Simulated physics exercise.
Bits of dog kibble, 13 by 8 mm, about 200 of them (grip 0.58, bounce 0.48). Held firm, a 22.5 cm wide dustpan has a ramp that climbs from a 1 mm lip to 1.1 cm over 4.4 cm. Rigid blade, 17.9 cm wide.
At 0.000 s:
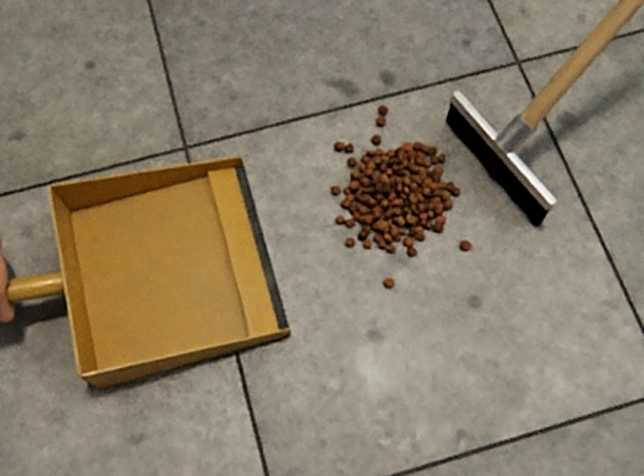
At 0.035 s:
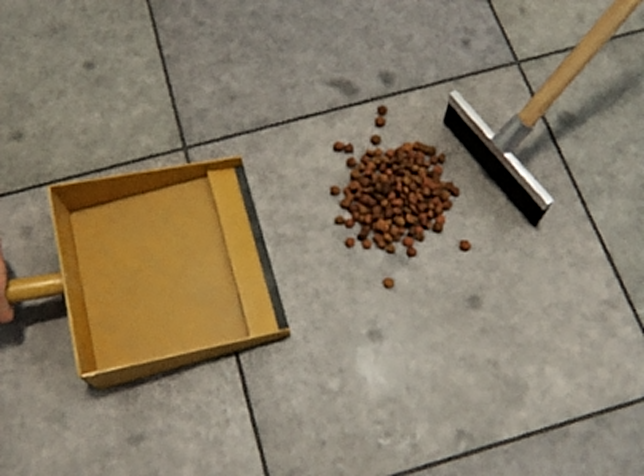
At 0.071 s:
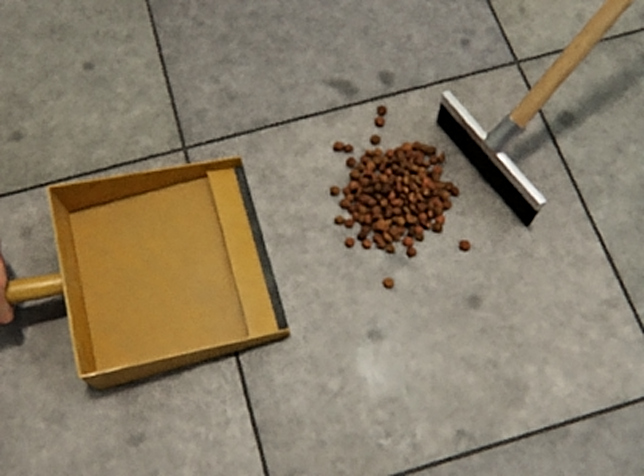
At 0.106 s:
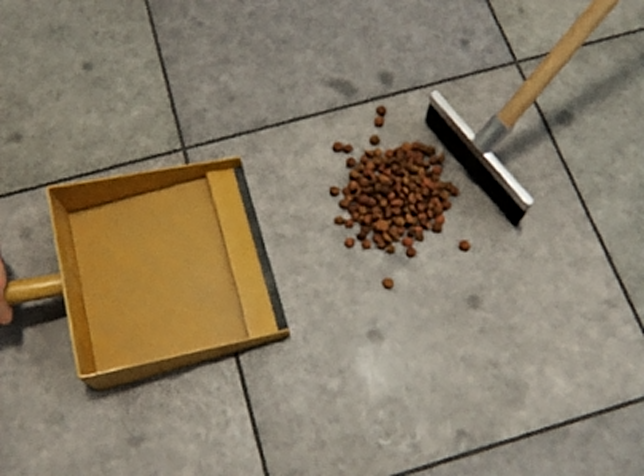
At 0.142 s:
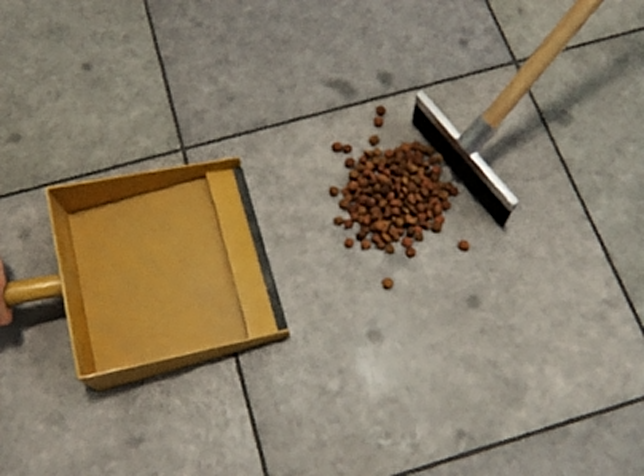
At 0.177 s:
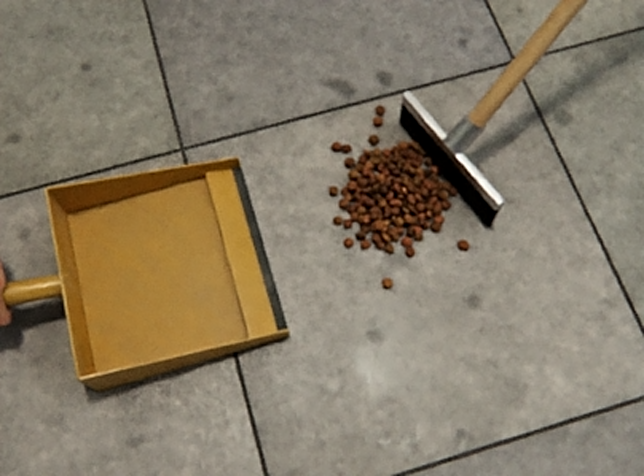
A broom-like tool with a wooden handle and a straight dark blade slides left across gray floor tiles to the near edge of a pile of brown kibble, while a hand holds a yellow-brown dustpan still at left.
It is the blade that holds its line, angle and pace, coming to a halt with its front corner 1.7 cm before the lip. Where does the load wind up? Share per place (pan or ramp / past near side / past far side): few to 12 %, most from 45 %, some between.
Pan: Few. Near side: Few. Far side: Few.
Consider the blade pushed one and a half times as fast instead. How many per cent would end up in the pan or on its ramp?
Share: Close to 5 %.
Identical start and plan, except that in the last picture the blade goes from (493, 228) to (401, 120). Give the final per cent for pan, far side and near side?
Pan 25; far 0; near 5.
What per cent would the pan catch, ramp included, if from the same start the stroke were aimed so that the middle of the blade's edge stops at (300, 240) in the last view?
I'd expect around 25 per cent.
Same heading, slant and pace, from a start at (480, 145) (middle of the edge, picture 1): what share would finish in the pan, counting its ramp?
Some 0 per cent.
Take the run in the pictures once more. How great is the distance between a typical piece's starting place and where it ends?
About 14 cm.
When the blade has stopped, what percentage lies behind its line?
About 25 per cent.
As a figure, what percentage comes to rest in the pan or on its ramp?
That works out at about 5 percent.
Then, at 0.41 s, middle of the blade 14 cm from the lip; 0 % over the lip, far side 5 %, near side 0 %.
After 0.56 s, middle of the blade 8 cm from the lip; 0 % over the lip, far side 5 %, near side 0 %.
After 0.83 s, middle of the blade 4 cm from the lip; 5 % over the lip, far side 10 %, near side 0 %.
In the end, at 1.2 s, pan 5 %, near side 0 %, far side 10 %, in front of the lip or behind the blade 90 %.
